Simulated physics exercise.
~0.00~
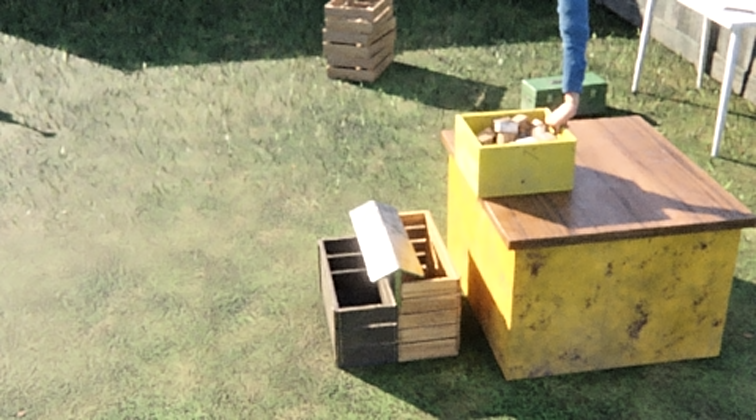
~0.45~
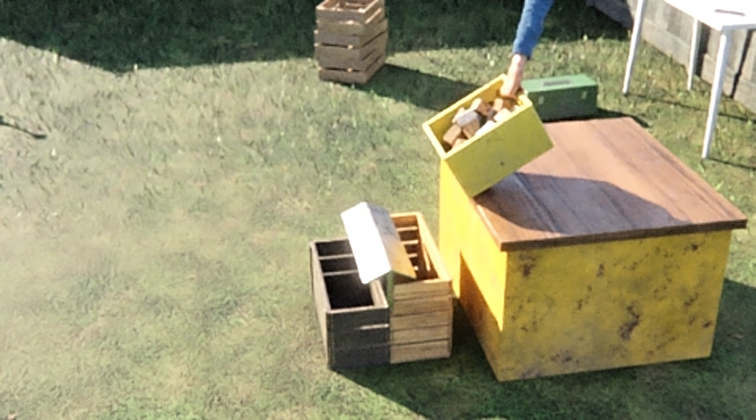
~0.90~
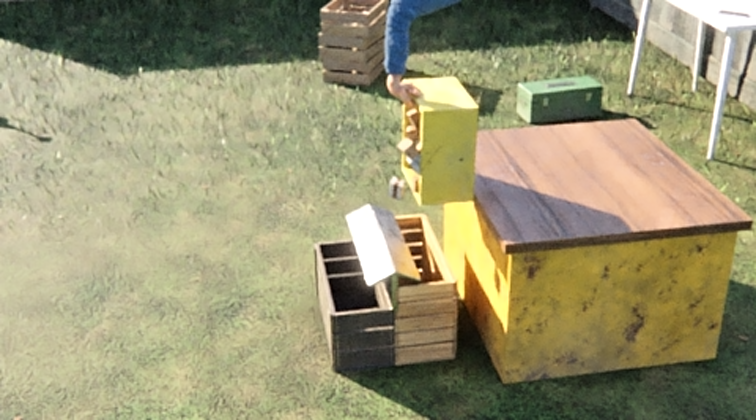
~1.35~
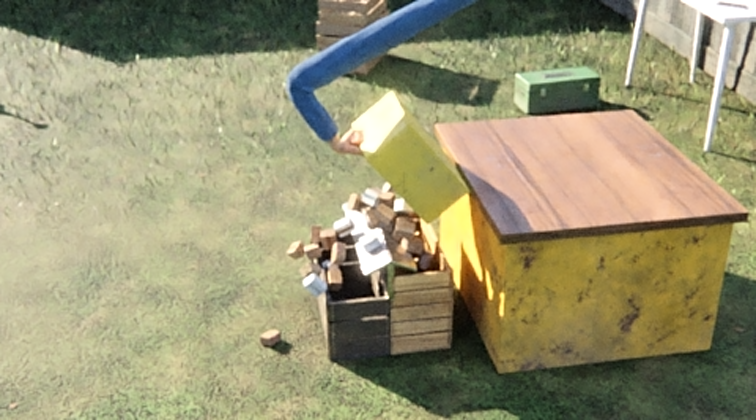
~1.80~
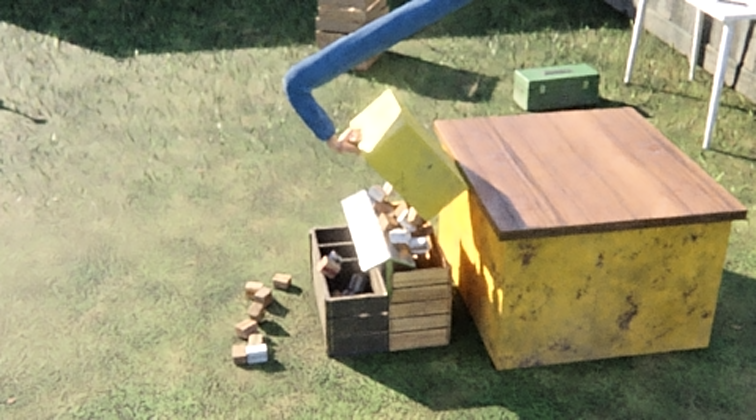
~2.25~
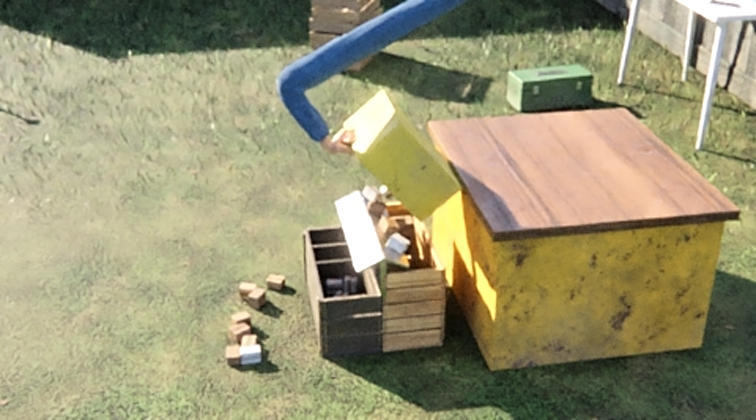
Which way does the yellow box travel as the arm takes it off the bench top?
The yellow box moves to the left, away from the bench top and over the crates on the grass.
